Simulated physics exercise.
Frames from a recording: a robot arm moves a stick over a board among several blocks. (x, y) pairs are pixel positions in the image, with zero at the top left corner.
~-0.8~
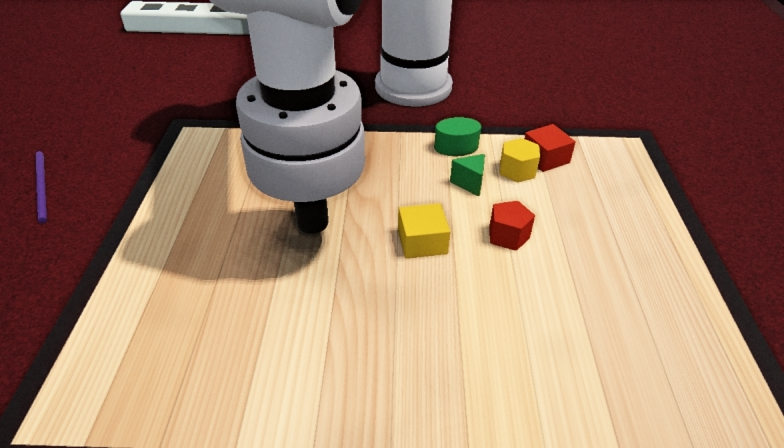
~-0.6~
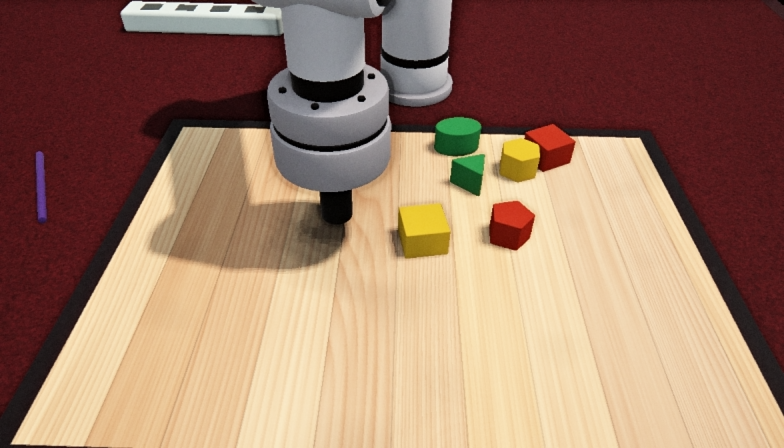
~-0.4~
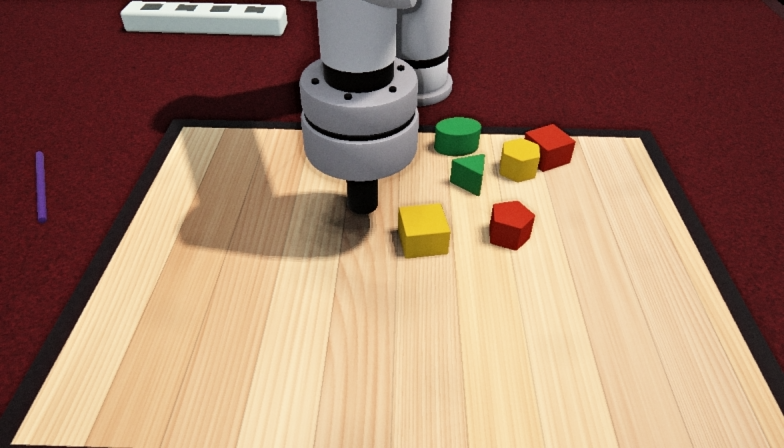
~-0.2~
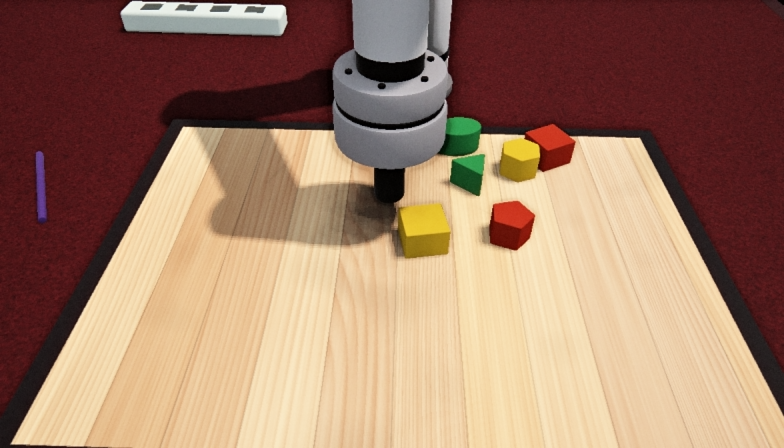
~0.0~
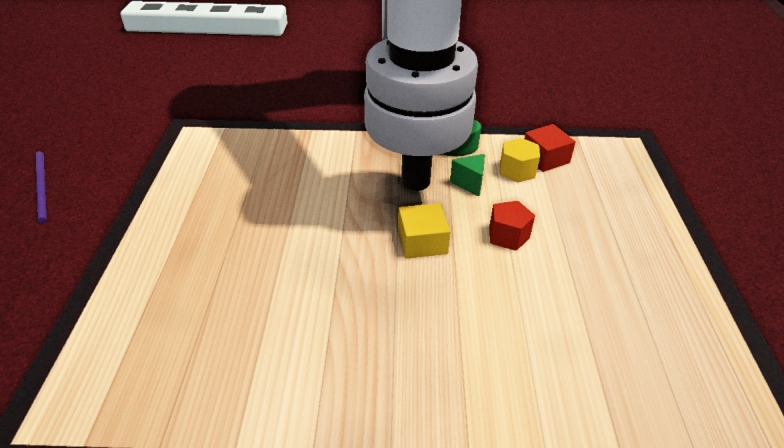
Robot arm moving a short black stick rightward and toward the back over a wooden board, passing behind a yellow block.
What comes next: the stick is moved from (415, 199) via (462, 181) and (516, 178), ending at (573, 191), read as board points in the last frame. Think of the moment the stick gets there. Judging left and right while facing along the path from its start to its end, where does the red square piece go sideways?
The shift is leftward.
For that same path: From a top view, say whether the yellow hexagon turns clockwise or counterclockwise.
Counter-clockwise, from overhead.
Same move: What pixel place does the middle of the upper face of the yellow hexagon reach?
Its top middle will sit at (579, 150).
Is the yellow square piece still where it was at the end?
The answer is yes.
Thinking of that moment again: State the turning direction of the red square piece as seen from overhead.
Seen from above, counterclockwise.
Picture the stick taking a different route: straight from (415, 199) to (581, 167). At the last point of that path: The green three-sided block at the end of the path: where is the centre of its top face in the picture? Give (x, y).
Its top centre lands on (498, 143).
What follows on the original path. One third of the way, stick at (464, 165); green three-sided block at (490, 160), turned 50° clockwise.
Two thirds of the way, stick at (519, 162); green three-sided block at (547, 163), turned 55° clockwise; yellow hexagon at (556, 147), turned 10° anticlockwise; red square piece at (568, 130), turned 35° anticlockwise.
At the end, stick at (577, 176); yellow square piece still; green elliptical block still; green three-sided block at (603, 180), turned 85° clockwise; yellow hexagon at (579, 150), turned 65° anticlockwise; red square piece at (571, 128), turned 50° anticlockwise.
